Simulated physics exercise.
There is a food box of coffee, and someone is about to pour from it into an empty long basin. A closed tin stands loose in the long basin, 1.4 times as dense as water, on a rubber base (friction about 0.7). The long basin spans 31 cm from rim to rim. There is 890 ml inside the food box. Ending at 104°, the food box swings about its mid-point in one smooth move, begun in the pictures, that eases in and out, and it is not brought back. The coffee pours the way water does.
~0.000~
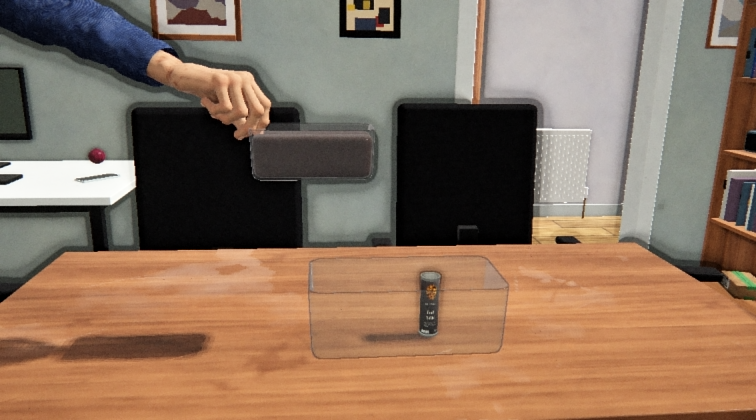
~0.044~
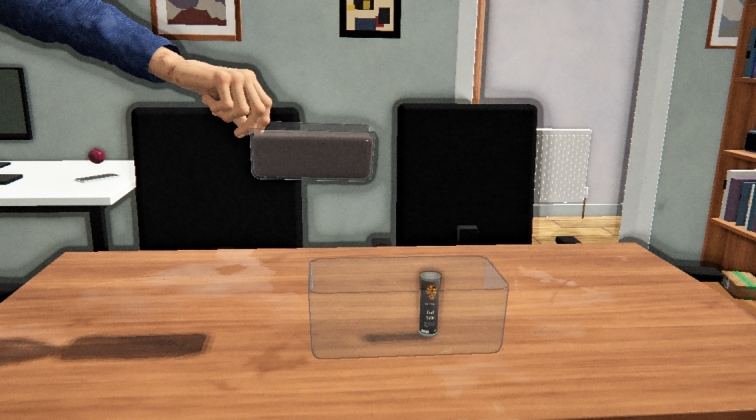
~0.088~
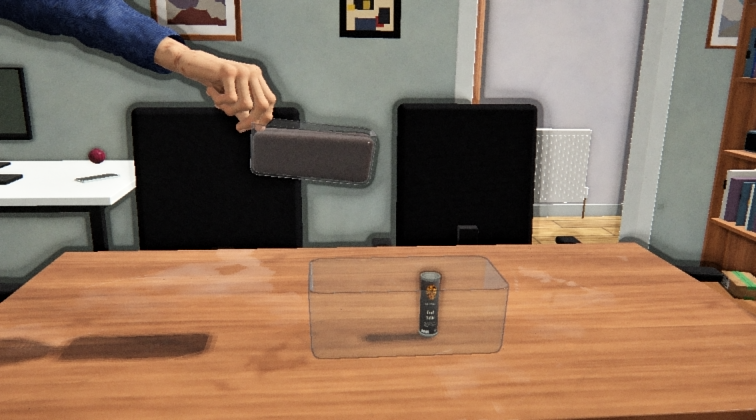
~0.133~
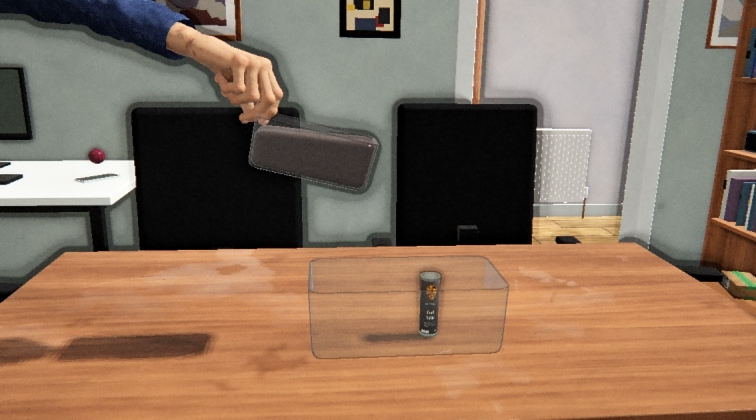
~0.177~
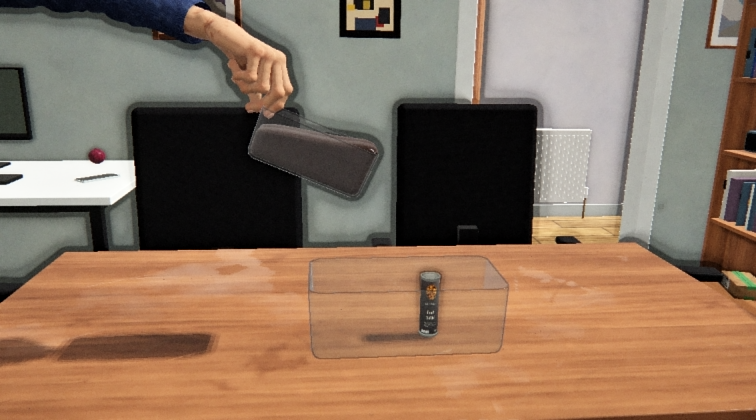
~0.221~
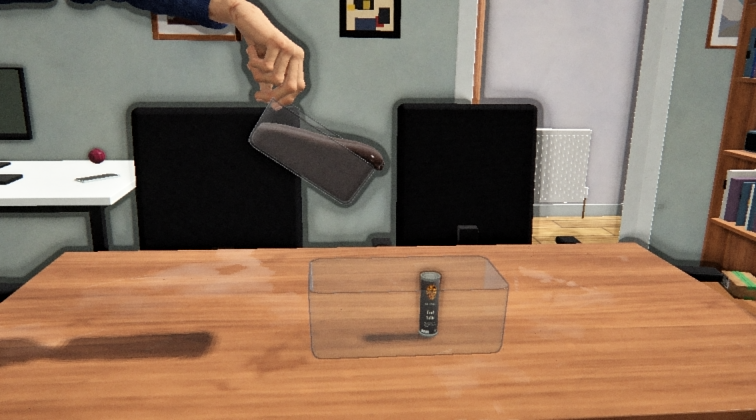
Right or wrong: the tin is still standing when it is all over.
Wrong, it has gone over.
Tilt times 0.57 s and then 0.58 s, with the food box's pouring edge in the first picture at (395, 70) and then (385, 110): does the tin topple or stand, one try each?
Run one: It does not tip. Run two: It does not tip.
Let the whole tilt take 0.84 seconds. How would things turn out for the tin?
In that case the tin stays vertical.
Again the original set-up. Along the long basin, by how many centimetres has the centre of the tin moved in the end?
The middle of the tin ends some 5.5 cm along the basin.
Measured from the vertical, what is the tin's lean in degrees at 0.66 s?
5°.
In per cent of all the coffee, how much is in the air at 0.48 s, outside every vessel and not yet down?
Estimate: About 62 % of all of it.
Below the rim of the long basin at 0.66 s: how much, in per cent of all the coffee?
I reckon close to 84 per cent.
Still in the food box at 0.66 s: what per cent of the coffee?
About 3 per cent.
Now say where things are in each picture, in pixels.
In the first frame, it leans 0°; its right rim is at (372, 128); the coffee meets the walls at (254, 134) and (370, 135); the long basin's rim runs from (309, 276) to (497, 272); the tin's top is at (430, 278).
In the second frame, it leans 2°; its right rim is at (373, 130); the coffee meets the walls at (254, 134) and (371, 135).
In the third frame, it leans 6°; its right rim is at (374, 135); the coffee meets the walls at (255, 131) and (372, 138).
In the fourth frame, it leans 13°; its right rim is at (375, 143); the coffee meets the walls at (257, 131) and (374, 141).
In the fifth frame, it leans 23°; its right rim is at (376, 153); the coffee meets the walls at (257, 129) and (373, 146); 2 per cent is over the edge.
In the sixth frame, it leans 34°; its right rim is at (374, 164); the coffee meets the walls at (258, 126) and (365, 151); 7 per cent is over the edge.
After 0.48 s the tilt is 97° and 14 per cent is still to pour; the tin stands where it began.
After 0.66 s the tilt is 104° and 3 per cent is still to pour; the tin leans 6°.
After 0.86 s the tilt is 104° and 0 per cent is still to pour; the tin leans 9°.
After 1.07 s the tilt is 104° and 0 per cent is still to pour; the tin leans 21°.
In the end the tin lies on its side.
